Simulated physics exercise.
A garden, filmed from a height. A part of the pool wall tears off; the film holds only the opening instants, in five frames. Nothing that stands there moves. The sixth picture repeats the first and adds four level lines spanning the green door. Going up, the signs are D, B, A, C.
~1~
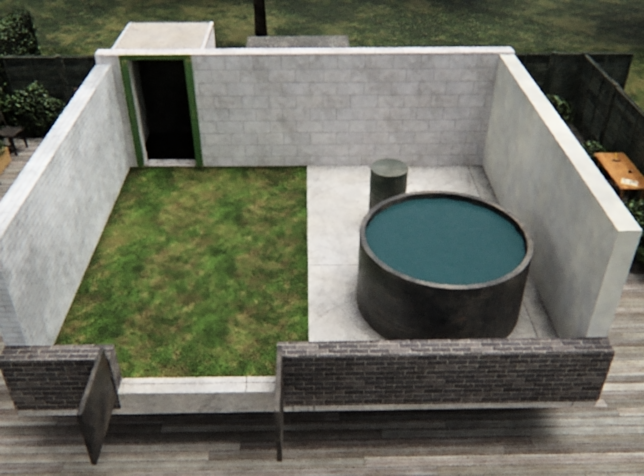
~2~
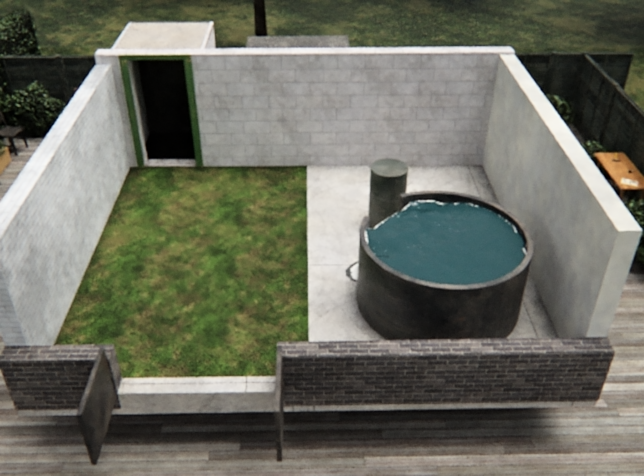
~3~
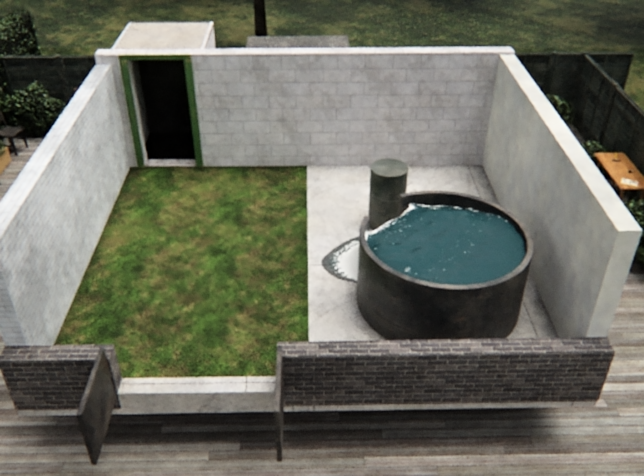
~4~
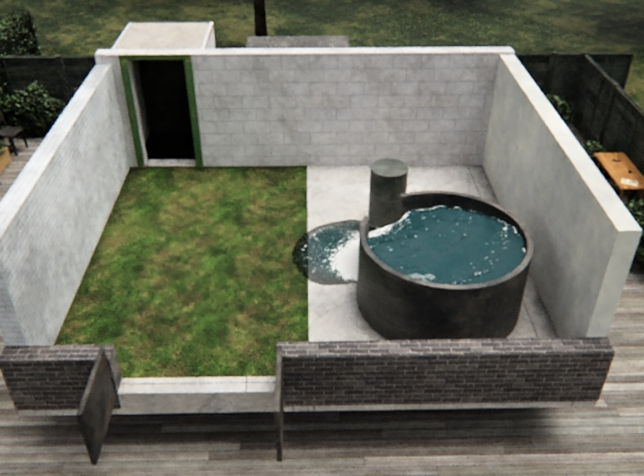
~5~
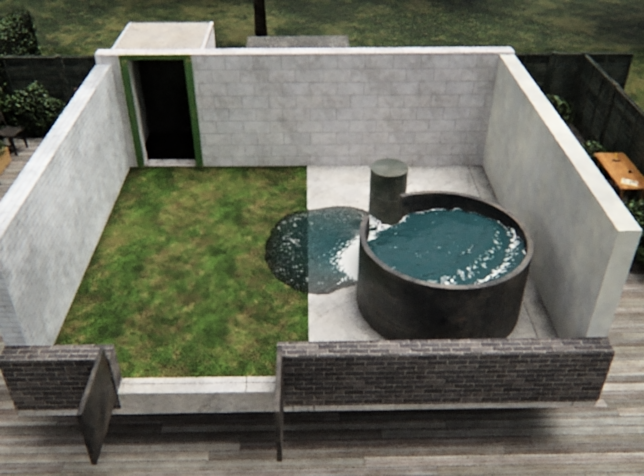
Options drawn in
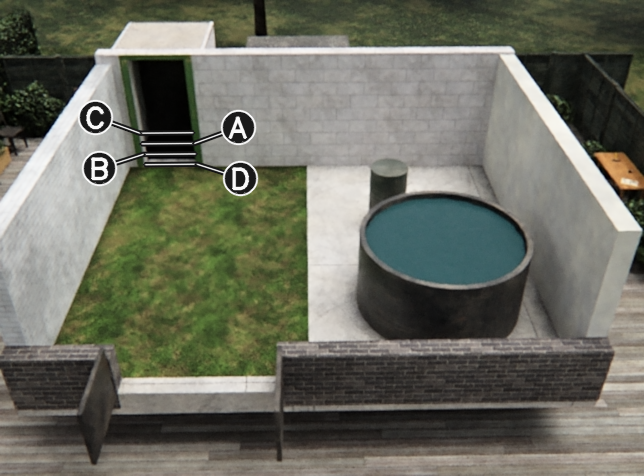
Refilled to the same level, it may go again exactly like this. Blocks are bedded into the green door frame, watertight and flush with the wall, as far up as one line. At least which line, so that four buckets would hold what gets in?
Height B.
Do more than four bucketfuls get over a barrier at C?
No, not at all.
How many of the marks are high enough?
Three.
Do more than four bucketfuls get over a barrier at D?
Yes.
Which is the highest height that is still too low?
That would be D.
On the marked copy, A at (168, 143); B at (169, 154); C at (166, 132); D at (171, 164); from the bottom up D, B, A, C.
With A, nothing gets over.
With B, a splash gets over, under a bucket.
With C, nothing gets over.
With D, dozens of bucketfuls pour in.
